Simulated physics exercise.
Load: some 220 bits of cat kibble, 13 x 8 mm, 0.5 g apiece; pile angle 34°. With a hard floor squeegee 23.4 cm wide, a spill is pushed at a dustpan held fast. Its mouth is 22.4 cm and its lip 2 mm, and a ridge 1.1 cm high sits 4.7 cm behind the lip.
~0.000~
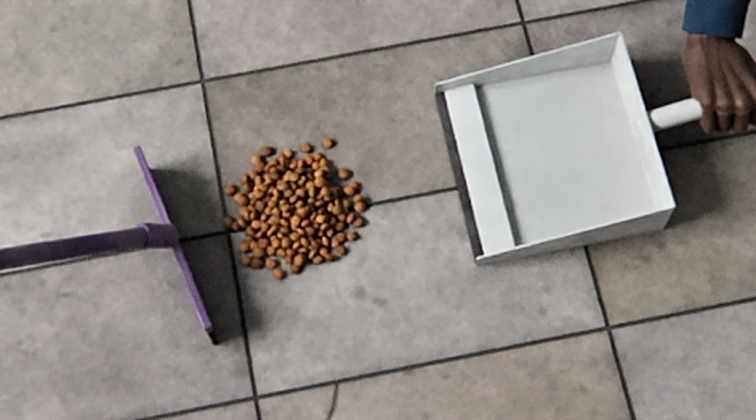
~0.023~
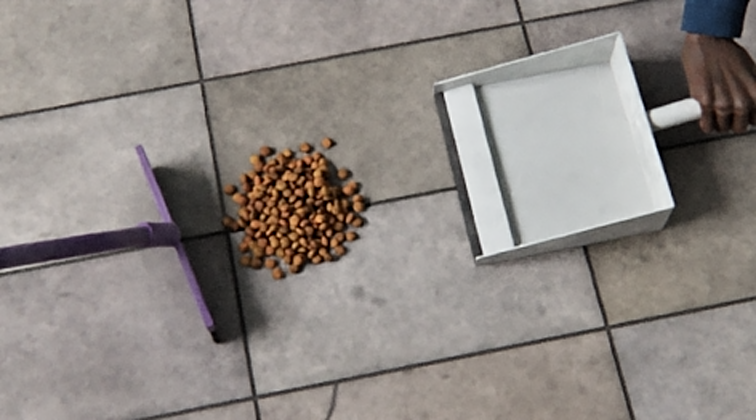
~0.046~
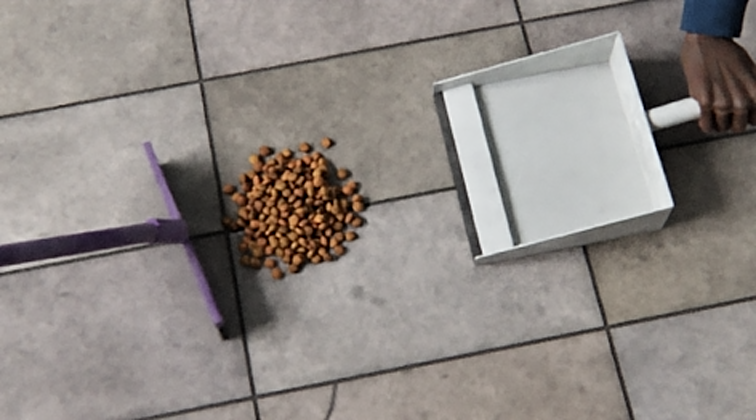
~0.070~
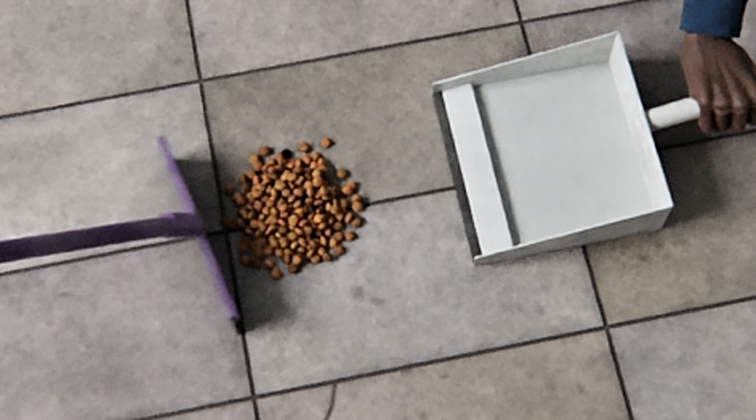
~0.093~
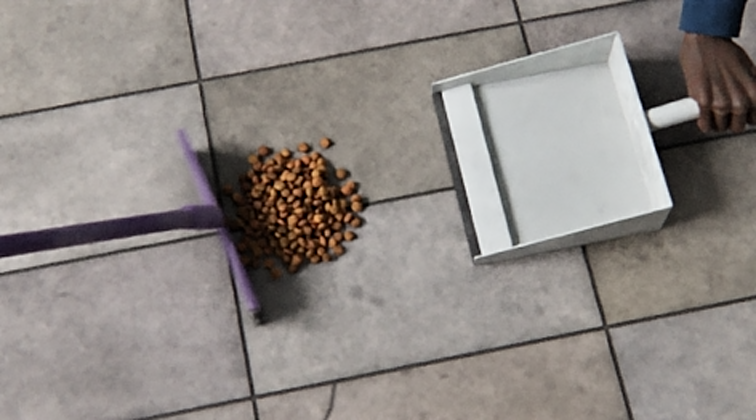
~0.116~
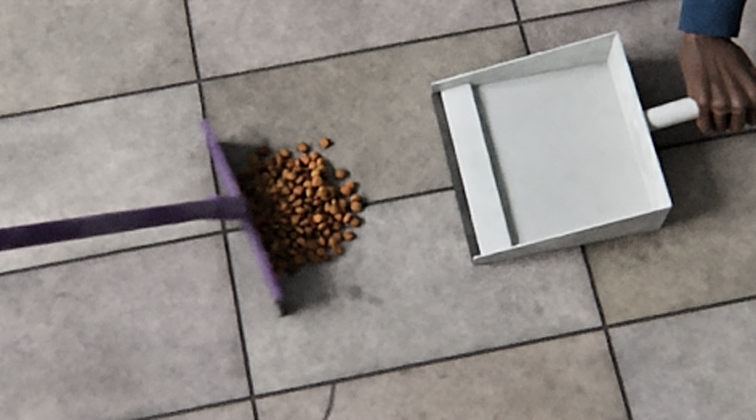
A hand in a blue sleeve holds a white dustpan still at the right on a grey tiled floor, seen from above by a camera that stays fixed. A heap of brown kibble lies left of the pan, with a purple squeegee farther left. The squeegee slides slowly at first, then faster rightward, and its blade presses into the near side of the heap, nudging some pieces.
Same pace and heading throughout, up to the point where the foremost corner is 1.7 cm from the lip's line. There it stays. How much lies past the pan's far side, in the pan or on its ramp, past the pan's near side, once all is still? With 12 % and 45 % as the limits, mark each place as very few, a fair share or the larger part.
My call: Past the pan's far side: A fair share; in the pan or on its ramp: The larger part; past the pan's near side: Very few.
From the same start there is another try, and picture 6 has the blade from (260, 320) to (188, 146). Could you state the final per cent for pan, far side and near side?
Per cent by place - pan 30, far side 10, near side 0.
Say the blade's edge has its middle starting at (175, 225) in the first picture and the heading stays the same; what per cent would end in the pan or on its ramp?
Roughly 55 percent, ramp included.
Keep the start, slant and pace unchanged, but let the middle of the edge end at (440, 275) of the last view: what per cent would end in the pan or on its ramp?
Share caught: Approx. 30 %.
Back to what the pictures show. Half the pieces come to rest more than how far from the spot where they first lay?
The figure is about 24 cm.
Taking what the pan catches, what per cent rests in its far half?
Close to 60 %.
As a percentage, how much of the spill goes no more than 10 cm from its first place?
That share is some 0 percent.
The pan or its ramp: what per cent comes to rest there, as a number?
Result: Roughly 55 %.
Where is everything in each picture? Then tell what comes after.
Blade from (208, 328) to (139, 153), moved 0.0 cm, 0 of the pieces shifted so far; middle of the pieces at (291, 209); pan at (562, 157), in the first frame.
Blade from (210, 326) to (141, 152), moved 0.3 cm, 0 of the pieces shifted so far; middle of the pieces at (291, 209), in the second frame.
Blade from (219, 323) to (149, 149), moved 1.4 cm, 0 of the pieces shifted so far; middle of the pieces at (290, 209), in the third frame.
Blade from (234, 317) to (163, 144), moved 3.2 cm, 0 of the pieces shifted so far; middle of the pieces at (289, 209), in the fourth frame.
Blade from (254, 308) to (182, 136), moved 5.6 cm, 0 of the pieces shifted so far; middle of the pieces at (289, 209), in the fifth frame.
Blade from (279, 298) to (206, 127), moved 8.5 cm, 69 of the pieces shifted so far; middle of the pieces at (291, 208); pan at (559, 157). The blade's pace is about 1.29 m/s, heading 11 degrees away from the viewer's side, in the sixth frame.
After 0.21 s, middle of the blade 13 cm from the lip; 0 % over the lip, far side 0 %, near side 0 %.
Then, at 0.28 s, middle of the blade 6 cm from the lip; 5 % over the lip, far side 10 %, near side 0 %.
After 0.48 s, middle of the blade 4 cm from the lip; 55 % over the lip, far side 15 %, near side 0 %.
In the end, at 1.1 s, far side 15 %, pan 55 %, near side 0 %, in front of the lip or behind the blade 25 %.
